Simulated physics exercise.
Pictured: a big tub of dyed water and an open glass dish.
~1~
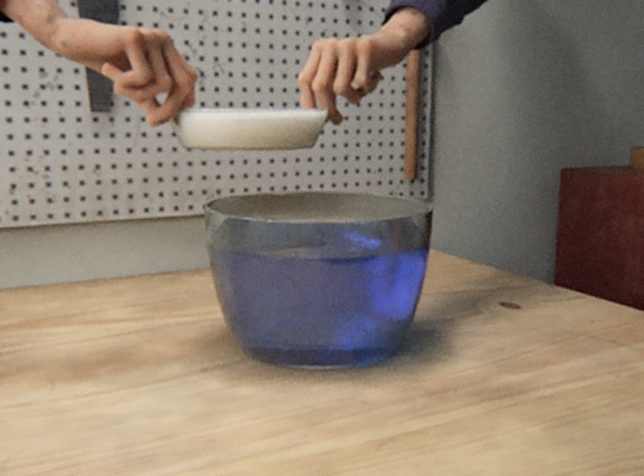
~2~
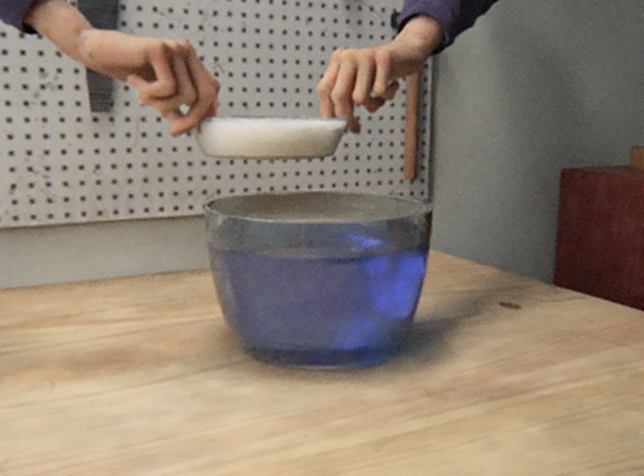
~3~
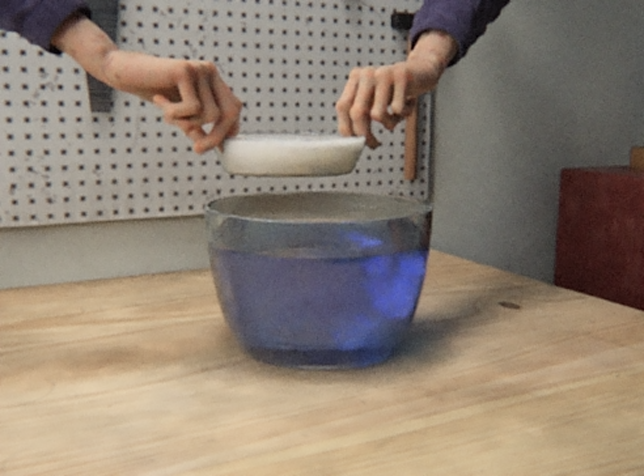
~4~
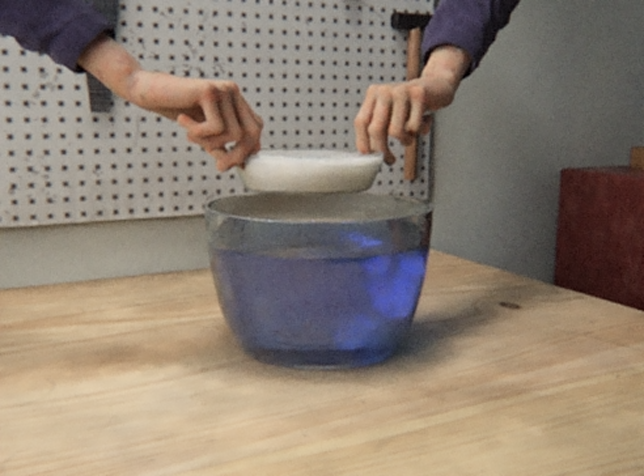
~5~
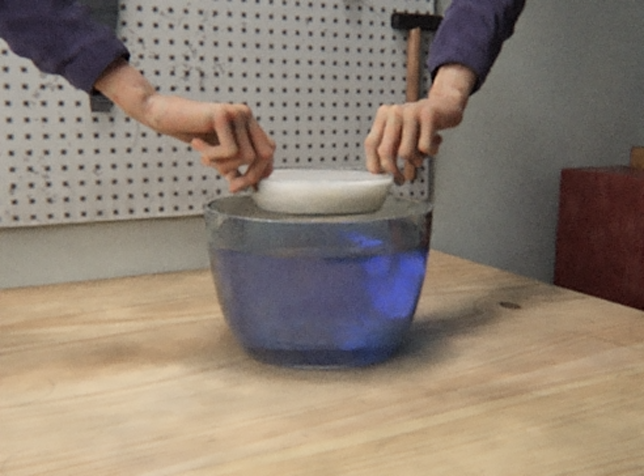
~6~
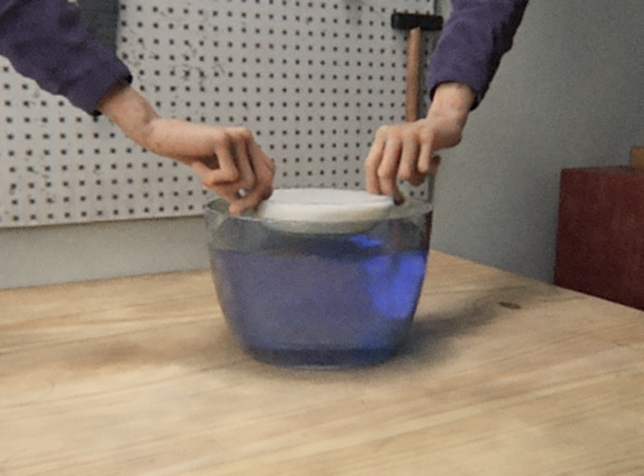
The footage shows two hands holding a shallow whitish dish above a big clear tub of blue-tinted water on a wooden table, moving it slightly right while lowering it steadily until it is just over the water's surface.
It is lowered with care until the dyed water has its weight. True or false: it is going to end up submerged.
True.
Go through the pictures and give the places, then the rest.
The first frame shows dish (248, 125) nearly full; above the big tub.
The second frame shows dish nearly full, surface at (269, 122); coming down.
The third frame shows dish (289, 151) nearly full; lower.
The fourth frame shows dish nearly full, surface at (308, 156); lower still.
The fifth frame shows dish (319, 188) nearly full; close to the surface.
The sixth frame shows dish nearly full, surface at (319, 197); just over the surface.
Soon after, the dish dips into the dyed water.
Later, dyed water pours in over its rim.
In the end, the dish lies on the bottom.
